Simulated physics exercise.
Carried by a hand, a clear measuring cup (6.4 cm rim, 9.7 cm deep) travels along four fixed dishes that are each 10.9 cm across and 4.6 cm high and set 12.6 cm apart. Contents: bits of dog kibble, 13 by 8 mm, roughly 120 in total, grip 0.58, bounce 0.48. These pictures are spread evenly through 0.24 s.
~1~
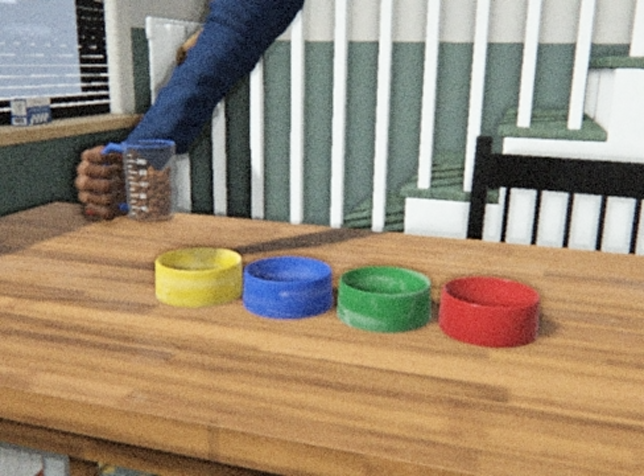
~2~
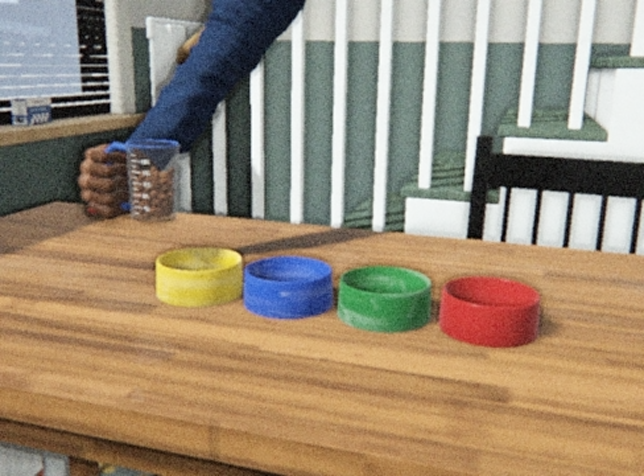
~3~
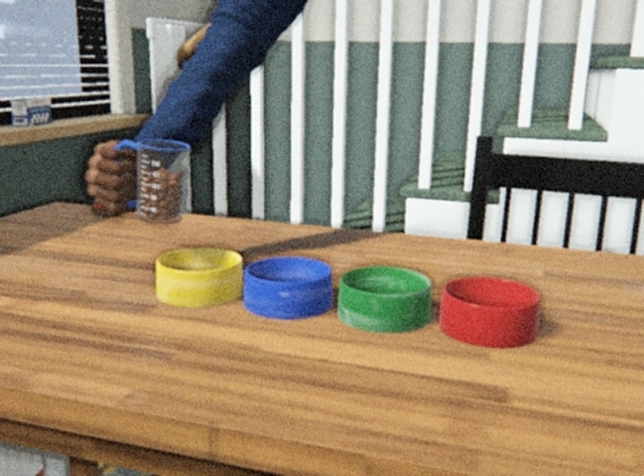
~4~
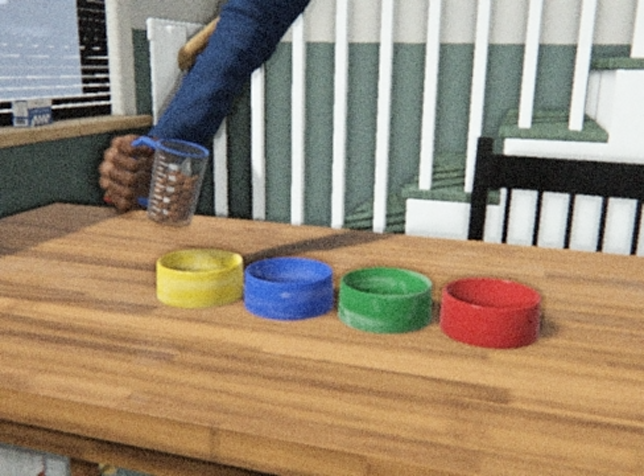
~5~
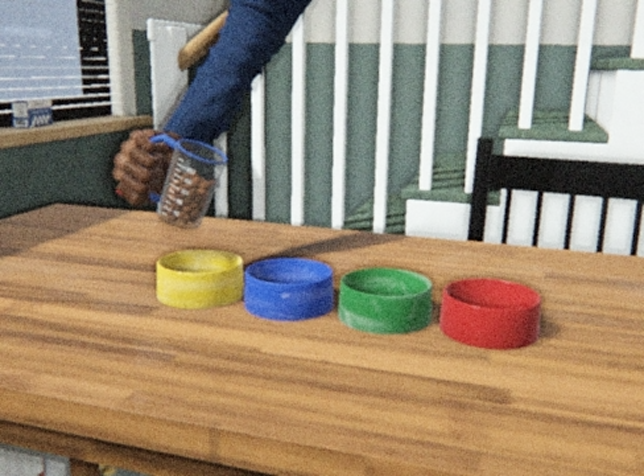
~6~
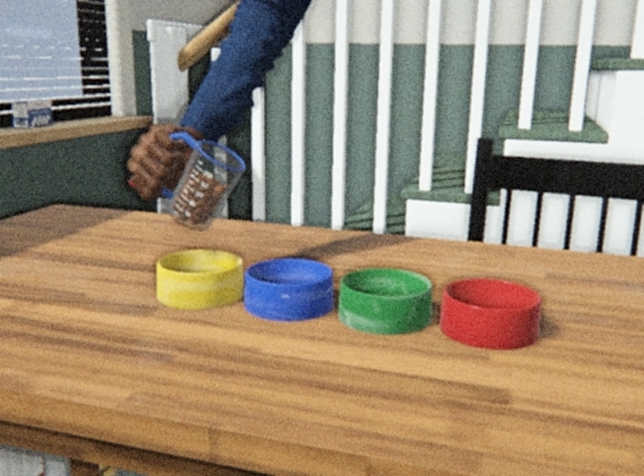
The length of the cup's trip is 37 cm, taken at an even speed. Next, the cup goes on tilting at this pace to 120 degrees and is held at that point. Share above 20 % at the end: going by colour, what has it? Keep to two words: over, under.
Red: Over, blue: Under, green: Under, yellow: Under, counter: Under.
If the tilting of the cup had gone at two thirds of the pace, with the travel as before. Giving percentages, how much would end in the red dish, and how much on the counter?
I'd expect red to end at 100 and the counter at 0.
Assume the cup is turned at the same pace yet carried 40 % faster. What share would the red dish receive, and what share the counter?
The shares would then be red 100 and counter 0.
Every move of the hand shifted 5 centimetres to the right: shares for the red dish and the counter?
After the change, red takes 60 while the counter takes 40.
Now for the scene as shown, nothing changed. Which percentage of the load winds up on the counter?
I'd put it near 5 per cent.
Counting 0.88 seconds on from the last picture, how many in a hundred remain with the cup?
About 0 percent of the load.
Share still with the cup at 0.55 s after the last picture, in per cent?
Roughly 90 per cent, give or take.
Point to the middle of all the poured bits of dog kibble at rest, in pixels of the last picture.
Centre at rest, approx.: (497, 320) px.
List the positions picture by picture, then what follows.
In the first frame, cup at (150, 181), tilt 0 degrees, lip at (170, 145), moved 0.0 cm; middle of the pieces at (154, 197); yellow dish at (199, 260); blue dish at (288, 270); green dish at (385, 280); red dish at (490, 292).
In the second frame, cup at (153, 181), tilt 2 degrees, lip at (175, 146), moved 0.4 cm; middle of the pieces at (157, 197).
In the third frame, cup at (162, 182), tilt 7 degrees, lip at (186, 149), moved 1.6 cm; middle of the pieces at (164, 198).
In the fourth frame, cup at (176, 184), tilt 14 degrees, lip at (205, 156), moved 3.6 cm; middle of the pieces at (176, 200).
In the fifth frame, cup at (190, 186), tilt 23 degrees, lip at (224, 163), moved 5.7 cm; middle of the pieces at (188, 202).
In the sixth frame, cup at (205, 187), tilt 31 degrees, lip at (242, 170), moved 7.8 cm; middle of the pieces at (200, 202); yellow dish at (200, 262); blue dish at (289, 272); green dish at (386, 282); red dish at (492, 294).
Then, 0.33 s after the last picture, tilt 86 degrees; cup holds 100 %.
Then, 0.55 s after the last picture, tilt 119 degrees; cup holds 90 %, green 5 %.
Then, 0.88 s after the last picture, tilt 120 degrees; cup holds 0 %, red 95 %.
In the end, red 95 %, blue 0 %, green 5 %, yellow 0 %, counter 5 %.
